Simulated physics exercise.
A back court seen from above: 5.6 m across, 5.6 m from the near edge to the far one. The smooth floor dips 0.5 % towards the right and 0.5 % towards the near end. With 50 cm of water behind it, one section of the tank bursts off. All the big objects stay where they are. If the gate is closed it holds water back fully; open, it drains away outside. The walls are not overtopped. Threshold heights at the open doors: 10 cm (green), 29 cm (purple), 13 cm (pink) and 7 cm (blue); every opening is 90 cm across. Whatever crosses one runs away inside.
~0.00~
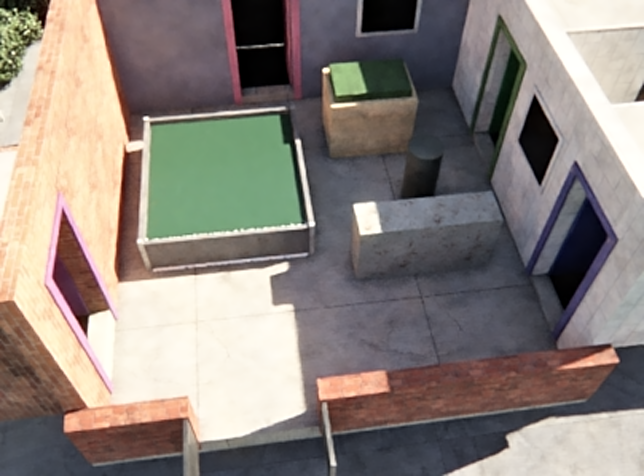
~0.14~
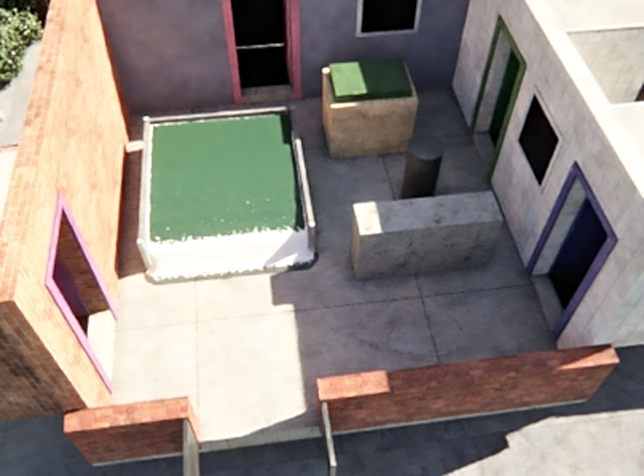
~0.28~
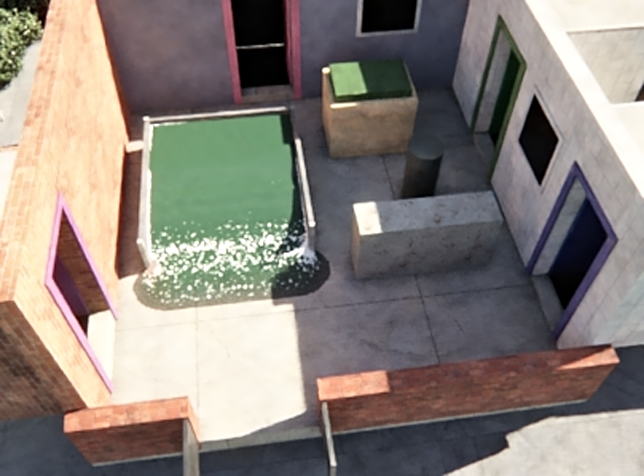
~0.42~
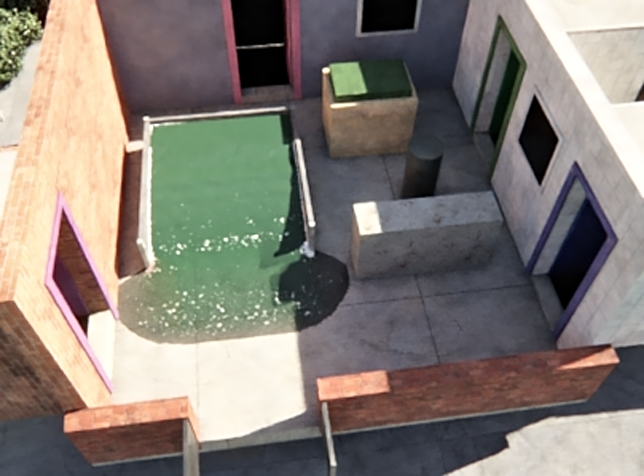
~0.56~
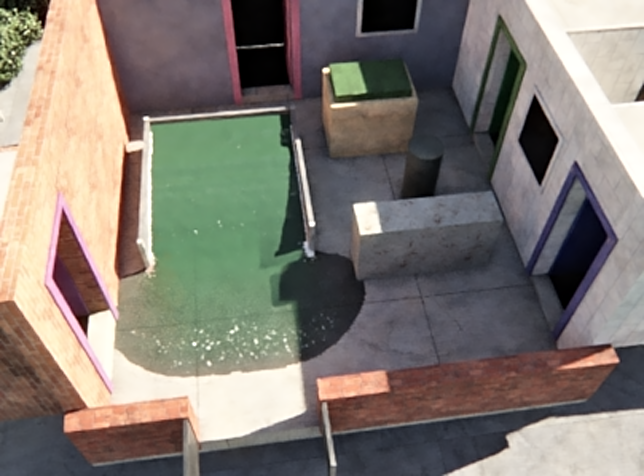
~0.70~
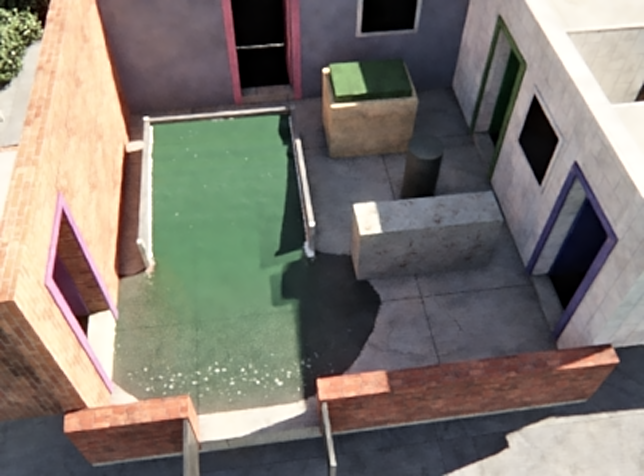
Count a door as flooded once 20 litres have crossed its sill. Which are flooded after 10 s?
The water let in: At the green door it stays under the limit; at the purple door it does not reach the limit; at the pink door it does not reach the limit; at the blue door it passes the limit.
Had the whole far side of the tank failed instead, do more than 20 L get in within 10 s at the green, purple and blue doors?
Then: Green under, purple under, blue under.
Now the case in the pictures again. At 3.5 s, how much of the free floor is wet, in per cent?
Near 45 per cent is wet.
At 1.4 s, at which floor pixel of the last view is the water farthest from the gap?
Near (427, 392).
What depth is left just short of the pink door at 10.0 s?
Some 4.5 cm.
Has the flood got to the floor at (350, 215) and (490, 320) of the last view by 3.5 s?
In turn: Not reached, flooded.
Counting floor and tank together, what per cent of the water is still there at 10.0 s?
About 50 per cent.
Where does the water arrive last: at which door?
It is the pink one.
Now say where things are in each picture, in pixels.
In the first frame, still water, 50 cm deep, in the tank at (224, 173).
In the second frame, the front is at (151, 276), 1.1 m from the gap at (231, 252); 0.4 m2 of floor is under water; 50 cm left at the back of the tank.
In the third frame, water pours out at (231, 253) and has run 1.3 m, to (141, 291); typically 10 cm deep outside, 50 cm at the tank's back.
In the fourth frame, the front is at (131, 319), 1.6 m from the gap at (231, 253); 3.0 m2 of floor is under water; 50 cm left at the back of the tank.
In the fifth frame, water pours out at (231, 253) and has run 1.9 m, to (115, 337); typically 6 cm deep outside, 50 cm at the tank's back.
In the sixth frame, the front is at a hidden place, 2.2 m from the gap at (231, 253); 6.1 m2 of floor is under water; 48 cm left at the back of the tank.
After 1.4 s water covers 35 % of the floor and is deepest (33 cm) near (109, 432); green door not reached, purple door 13 cm at the sill, 0 L in, pink door not reached, blue door not reached.
After 2.2 s water covers 40 % of the floor and is deepest (33 cm) near (128, 374); green door not reached, purple door 19 cm at the sill, 0 L in, pink door not reached, blue door not reached.
After 3.5 s water covers 45 % of the floor and is deepest (23 cm) near (309, 407); green door not reached, purple door 19 cm at the sill, 0 L in, pink door not reached, blue door 13 cm at the sill, 5 L in.
After 6.0 s water covers 70 % of the floor and is deepest (16 cm) near (555, 376); green door 3 cm at the sill, 0 L in, purple door 8 cm at the sill, 0 L in, pink door not reached, blue door 15 cm at the sill, 52 L in.
After 10.0 s water covers 95 % of the floor and is deepest (10 cm) near (369, 400); green door 3 cm at the sill, 0 L in, purple door 3 cm at the sill, 0 L in, pink door 4 cm at the sill, 0 L in, blue door 10 cm at the sill, 115 L in.
